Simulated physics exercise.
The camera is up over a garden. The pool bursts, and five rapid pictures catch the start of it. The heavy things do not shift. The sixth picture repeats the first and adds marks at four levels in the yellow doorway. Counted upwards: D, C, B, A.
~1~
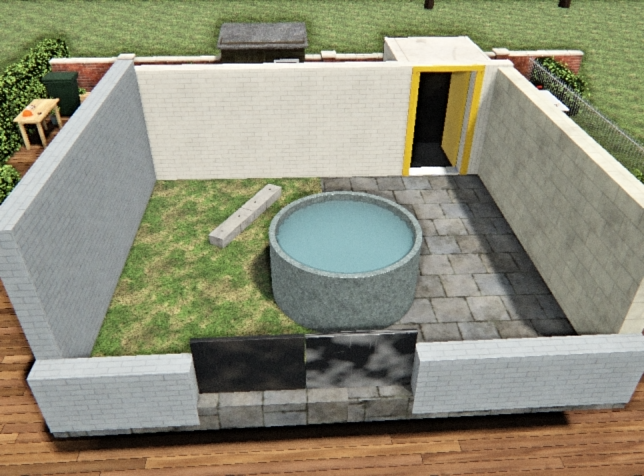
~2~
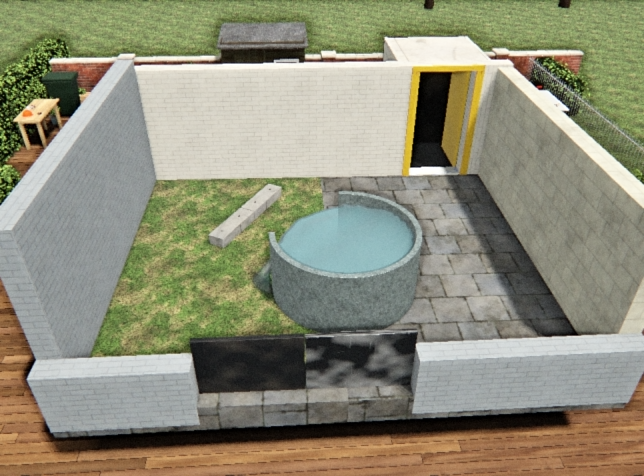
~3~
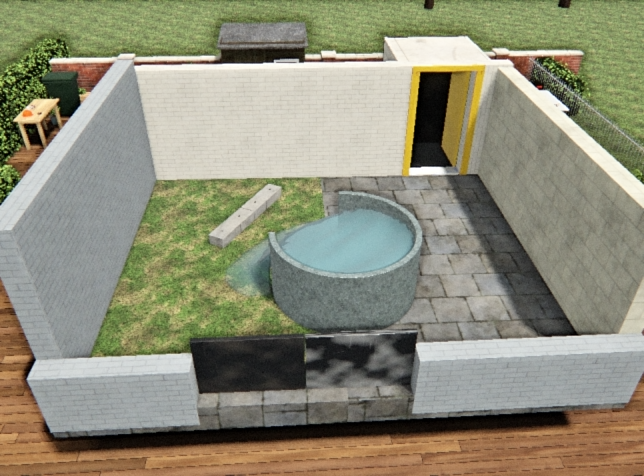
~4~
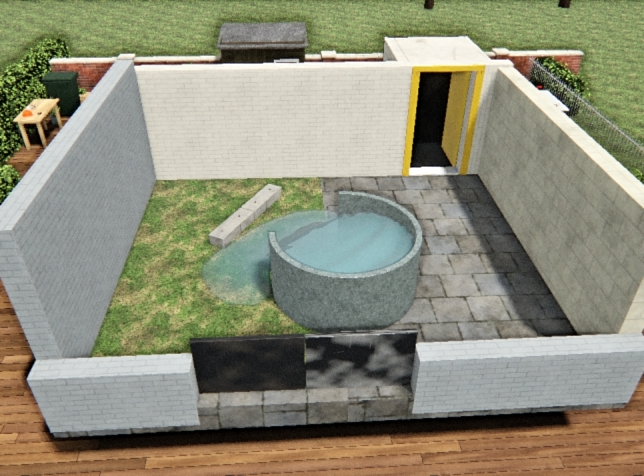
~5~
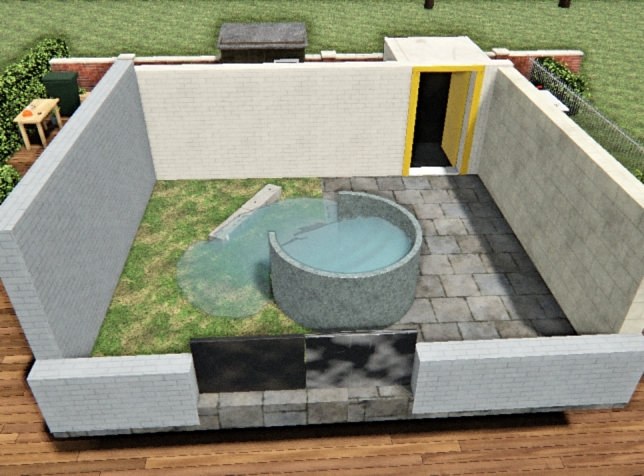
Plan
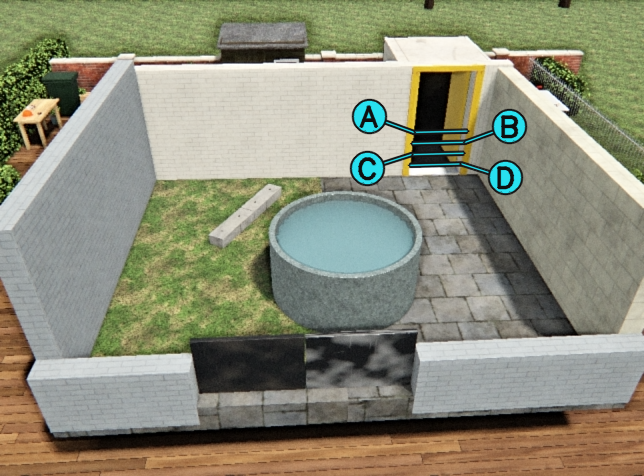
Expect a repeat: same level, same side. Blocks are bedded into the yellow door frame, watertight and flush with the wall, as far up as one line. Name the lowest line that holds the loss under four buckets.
Line D just does it.
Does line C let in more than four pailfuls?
No.
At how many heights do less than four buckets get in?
All four.
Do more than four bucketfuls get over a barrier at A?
No.
On the marked copy, A at (440, 131); B at (438, 142); C at (437, 153); D at (435, 164); from the bottom up D, C, B, A.
For line A, nothing gets over.
For line B, nothing gets over.
For line C, nothing gets over.
For line D, nothing gets over.
